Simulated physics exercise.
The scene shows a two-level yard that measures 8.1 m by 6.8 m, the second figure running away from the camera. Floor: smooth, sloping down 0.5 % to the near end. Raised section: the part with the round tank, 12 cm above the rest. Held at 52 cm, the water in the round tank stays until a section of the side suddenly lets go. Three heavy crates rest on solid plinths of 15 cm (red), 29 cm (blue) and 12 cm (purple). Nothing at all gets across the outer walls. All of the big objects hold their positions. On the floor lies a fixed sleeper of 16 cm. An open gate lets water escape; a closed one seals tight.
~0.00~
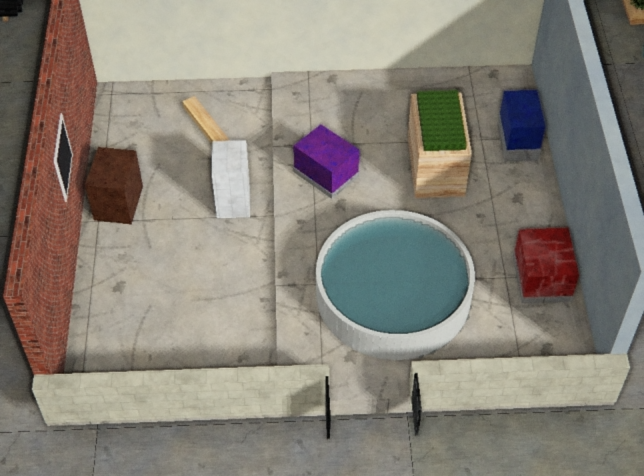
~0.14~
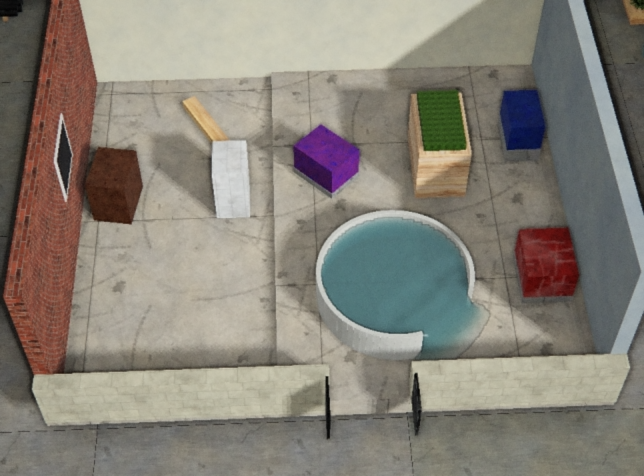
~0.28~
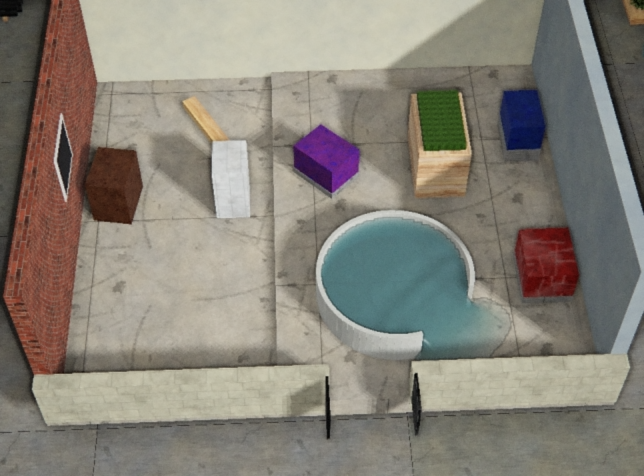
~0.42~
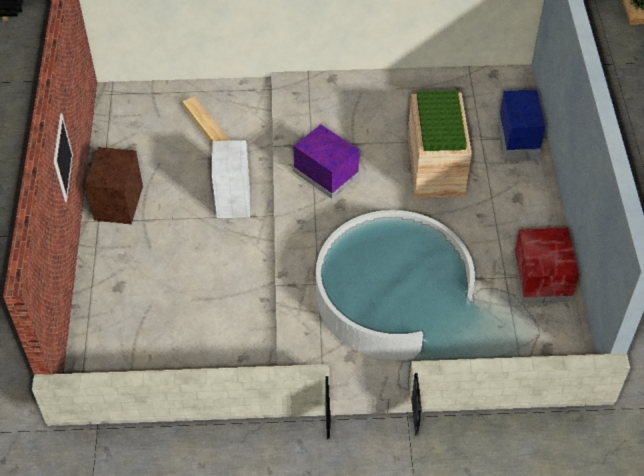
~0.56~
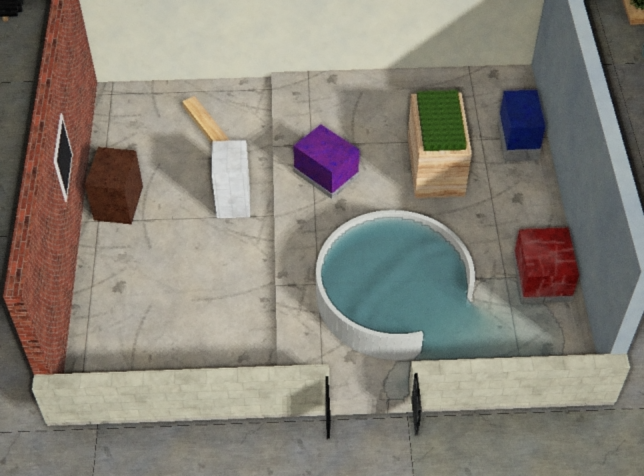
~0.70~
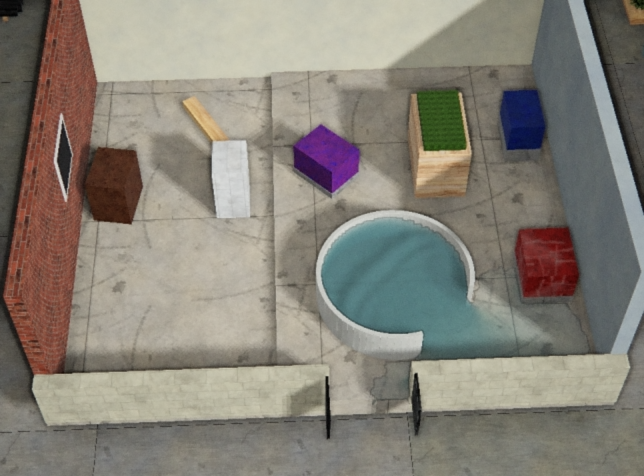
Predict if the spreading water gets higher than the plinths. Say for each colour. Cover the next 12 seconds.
I would say the red crate ends up wet, the blue crate remains dry, the purple crate remains dry.
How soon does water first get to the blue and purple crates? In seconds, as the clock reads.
The blue one at 2.4 seconds, purple at 5.5 seconds.
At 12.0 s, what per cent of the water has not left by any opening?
Share still there: About 92 %.
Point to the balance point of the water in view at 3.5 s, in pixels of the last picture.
Near (450, 309).
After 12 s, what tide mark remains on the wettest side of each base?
Max (cm) - red: 38; blue: 17; purple: 5.
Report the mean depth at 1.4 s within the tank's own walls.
The average depth is around 36 cm.
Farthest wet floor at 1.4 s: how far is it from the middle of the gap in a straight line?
It's close to 2.2 metres.
After 1.4 s water covers 10 % of the floor and is deepest (51 cm) near (591, 377); red plinth reached, blue plinth not reached, purple plinth not reached.
After 2.2 s water covers 10 % of the floor and is deepest (47 cm) near (564, 307); red plinth reached, blue plinth not reached, purple plinth not reached.
After 3.5 s water covers 25 % of the floor and is deepest (34 cm) near (591, 377); red plinth reached, blue plinth reached, purple plinth not reached.
After 7.0 s water covers 45 % of the floor and is deepest (19 cm) near (483, 380); red plinth reached, blue plinth reached, purple plinth reached.
After 12.0 s water covers 80 % of the floor and is deepest (12 cm) near (483, 380); highest at the red plinth 38 cm, highest at the blue plinth 17 cm, highest at the purple plinth 5 cm.
